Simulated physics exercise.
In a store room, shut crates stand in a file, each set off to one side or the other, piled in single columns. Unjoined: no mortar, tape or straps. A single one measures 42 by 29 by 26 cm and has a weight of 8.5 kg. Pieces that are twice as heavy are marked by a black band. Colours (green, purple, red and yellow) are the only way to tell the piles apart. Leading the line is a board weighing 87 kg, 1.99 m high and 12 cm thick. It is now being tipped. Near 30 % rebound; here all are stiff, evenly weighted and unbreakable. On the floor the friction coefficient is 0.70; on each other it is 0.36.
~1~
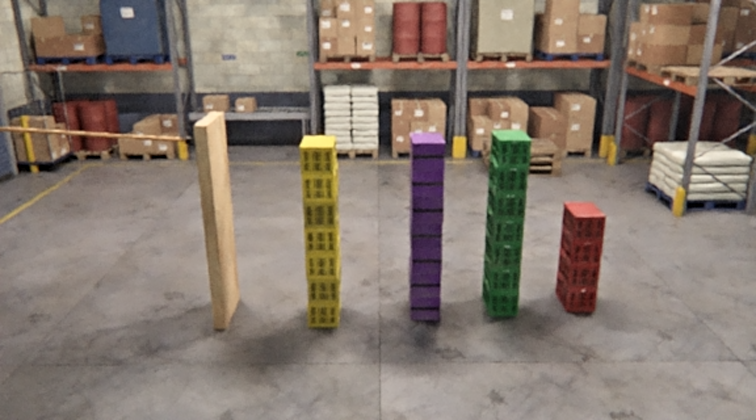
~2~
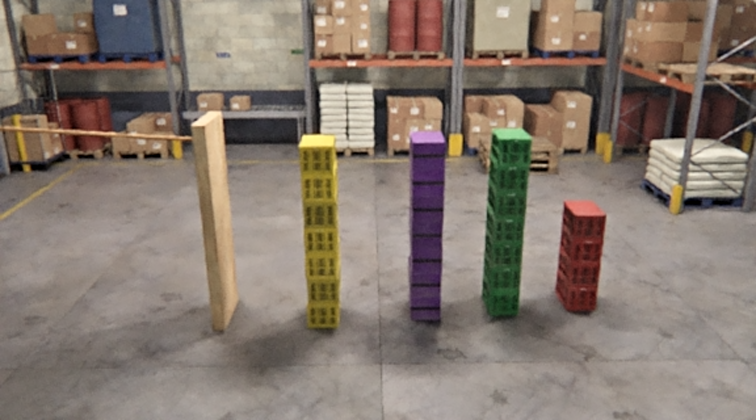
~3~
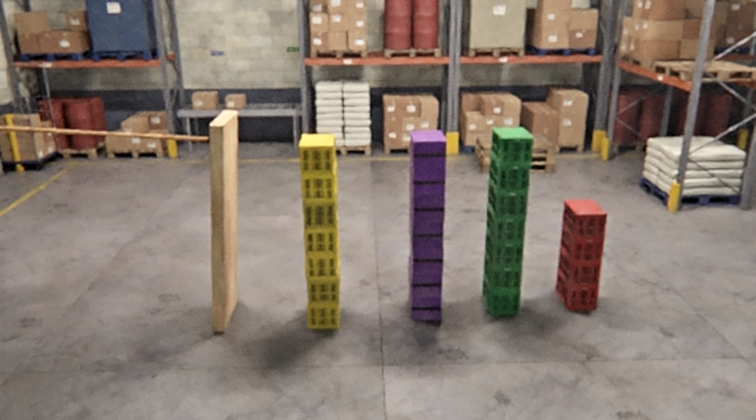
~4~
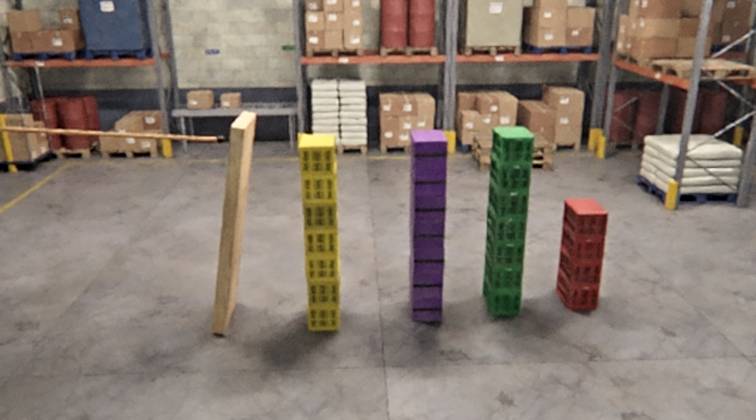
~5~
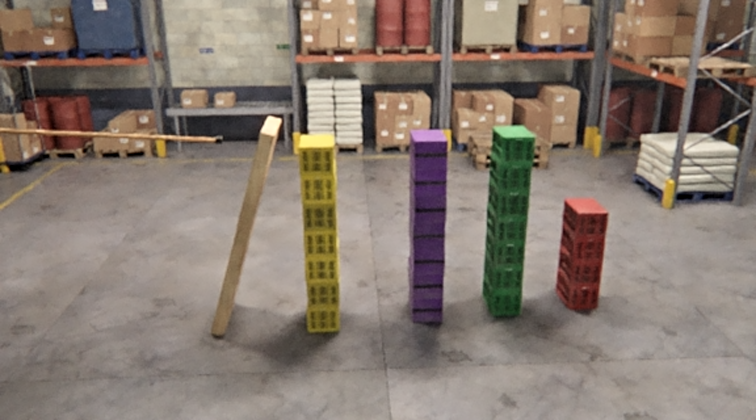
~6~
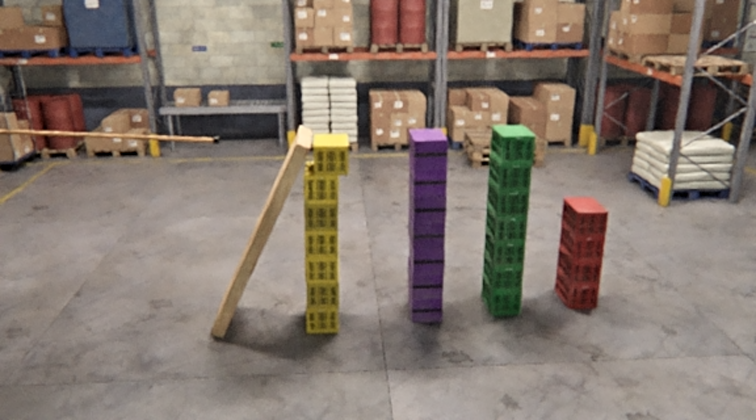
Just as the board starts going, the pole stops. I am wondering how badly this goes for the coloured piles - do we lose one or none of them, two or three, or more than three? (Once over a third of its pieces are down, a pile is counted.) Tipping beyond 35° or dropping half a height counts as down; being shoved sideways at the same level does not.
You lose more than three.
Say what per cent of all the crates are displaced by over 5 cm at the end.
Shifted share: 90 %.
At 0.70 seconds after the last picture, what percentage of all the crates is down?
25 per cent at that moment.
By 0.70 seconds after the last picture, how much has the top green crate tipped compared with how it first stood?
Angle from initial pose, roughly 0 deg - estimate.
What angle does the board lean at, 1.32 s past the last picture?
I'd put it near 75°.
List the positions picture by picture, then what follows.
In the first frame (each place is the centre of the face we see best; the camera moves round a little), pole end (187, 141) 12 cm short, board 0° from upright; top yellow crate (317, 161); top purple crate (429, 157); the others all in place.
In the second frame, pole end 1 mm in, board 0° from upright; top green crate (515, 153).
In the third frame, pole end 12 cm in, board 5° from upright; top purple crate (430, 155); the others all in place.
In the fourth frame, pole end (220, 141) 22 cm in, stopped, board 10° from upright; top purple crate (431, 155); the others all in place.
In the fifth frame, pole end (218, 141) 22 cm in, stopped, board 17° from upright; top purple crate (431, 155); the others all in place.
In the sixth frame, pole end (215, 141) 22 cm in, stopped, board 26° from upright; top yellow crate (331, 161) moved 13 cm; top green crate (518, 150); 3 have shifted.
Then, 0.70 s later than the last frame, board 60° from upright; 6 of the 25 crates down; top yellow crate tilted 10°, 28 cm lower; top purple crate tilted 9°.
Then, 1.32 s later than the last frame, board 74° from upright; 18 of the 25 crates down; top green crate tilted 26°, 24 cm lower; top purple crate tilted 17°, 29 cm lower.
Then, 2.10 s later than the last frame, board 74° from upright; 23 of the 25 crates down; top red crate upside down; top green crate on its side.
When it is over, board 74° from upright; 23 of the 25 crates down; top red crate upside down; top green crate on its side. Wrecked, green, purple, red and yellow. In pixels of the last frame, middles, top red crate near (736, 269).
